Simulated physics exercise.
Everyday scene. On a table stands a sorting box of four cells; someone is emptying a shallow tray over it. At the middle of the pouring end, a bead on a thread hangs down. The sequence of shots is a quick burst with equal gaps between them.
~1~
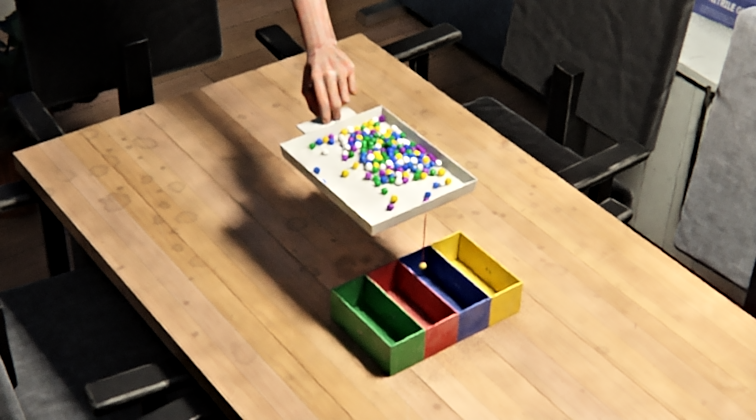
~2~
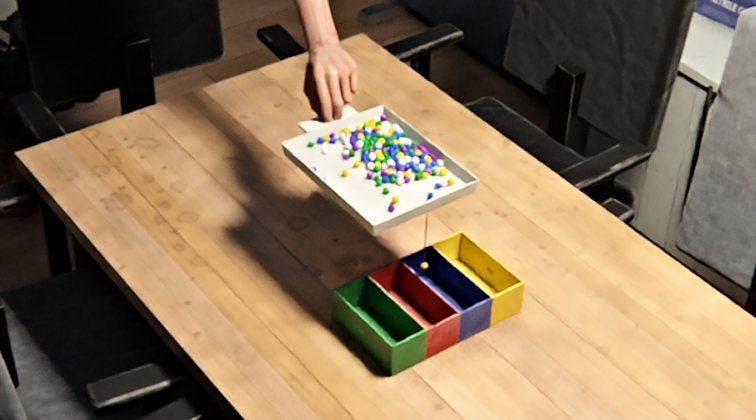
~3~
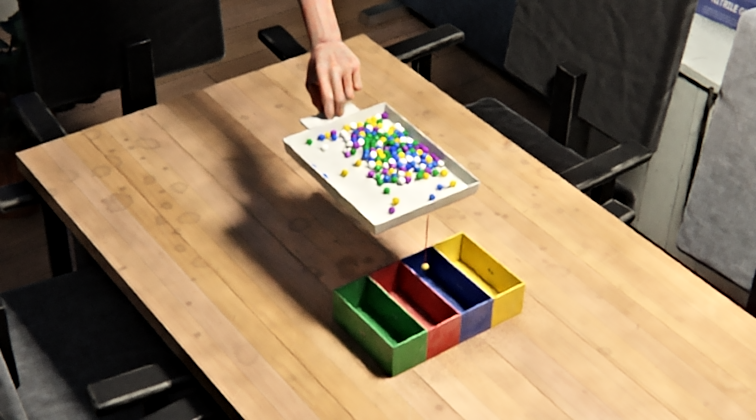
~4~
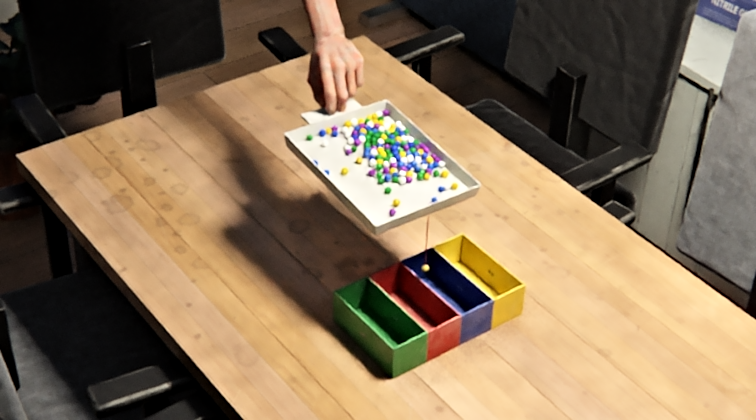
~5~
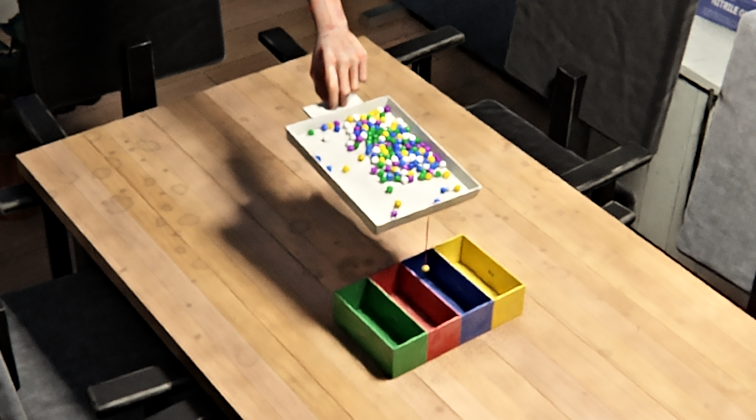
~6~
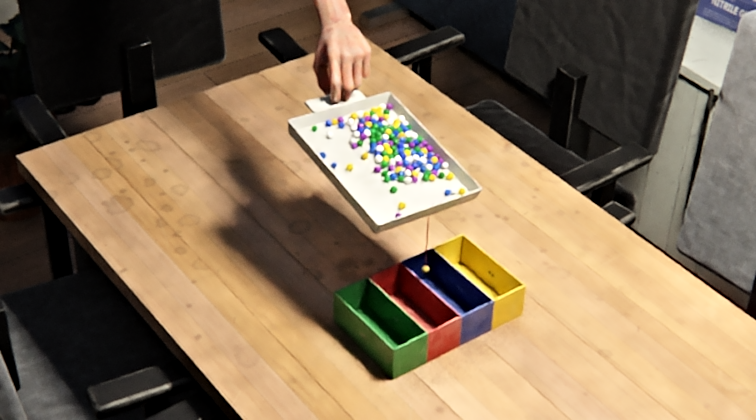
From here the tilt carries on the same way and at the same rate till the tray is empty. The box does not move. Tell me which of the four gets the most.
The yellow cell gets the most.
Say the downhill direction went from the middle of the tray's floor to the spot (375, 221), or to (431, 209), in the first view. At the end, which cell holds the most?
The cell in green, then the cell in yellow.
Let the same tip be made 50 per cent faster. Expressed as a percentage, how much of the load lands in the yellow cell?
I'd expect close to 80 per cent.
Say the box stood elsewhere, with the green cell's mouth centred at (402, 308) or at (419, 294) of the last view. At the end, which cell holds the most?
At the first place the yellow one, at the second the cell in blue.
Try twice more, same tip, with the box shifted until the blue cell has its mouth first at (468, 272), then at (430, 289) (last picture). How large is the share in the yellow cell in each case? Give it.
It works out to 40 percent and then 30 percent.
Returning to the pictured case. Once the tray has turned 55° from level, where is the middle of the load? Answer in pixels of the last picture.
In the last view, the load is centred close to (443, 171).
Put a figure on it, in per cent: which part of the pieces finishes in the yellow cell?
Roughly 80 %.
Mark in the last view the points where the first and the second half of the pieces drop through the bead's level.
(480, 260), then (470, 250).
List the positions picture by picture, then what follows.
The first frame shows corners of the pouring end at (373, 223) and (474, 179), level; middle of the load at (383, 151), round plastic beads; bead on its thread at (423, 266); green cell at (407, 350); red cell at (441, 333); blue cell at (474, 317); yellow cell at (506, 301).
The second frame shows corners of the pouring end at (374, 223) and (476, 179), level; middle of the load at (392, 151).
The third frame shows corners of the pouring end at (376, 223) and (477, 181), tipped barely, lowest at the right corner; middle of the load at (393, 150), a small part on the move.
The fourth frame shows corners of the pouring end at (377, 224) and (478, 184), tipped a little, lowest at the right corner; middle of the load at (394, 149), a small part on the move.
The fifth frame shows corners of the pouring end at (378, 223) and (479, 186), tipped a little, lowest at the right corner; middle of the load at (396, 147), a small part on the move.
The sixth frame shows corners of the pouring end at (379, 223) and (479, 188), tipped a little, lowest at the right corner; middle of the load at (393, 149), about two thirds on the move; green cell at (410, 353); red cell at (444, 336); blue cell at (477, 320); yellow cell at (508, 305).
Soon, tray tipped steeply; all on the tray.
A while on, tray tipped right over; about a third on the tray; about a third in the yellow cell; a small part in the blue cell; about a quarter falling or outside the box.
Towards the end, tray tipped past a quarter turn; most in the yellow cell; a small part in the blue cell; a stray few in the red cell; a small part falling or outside the box.
Finally, tray tipped past a quarter turn; most in the yellow cell; a small part in the blue cell; a stray few in the red cell; none in the green cell; a small part outside the box.
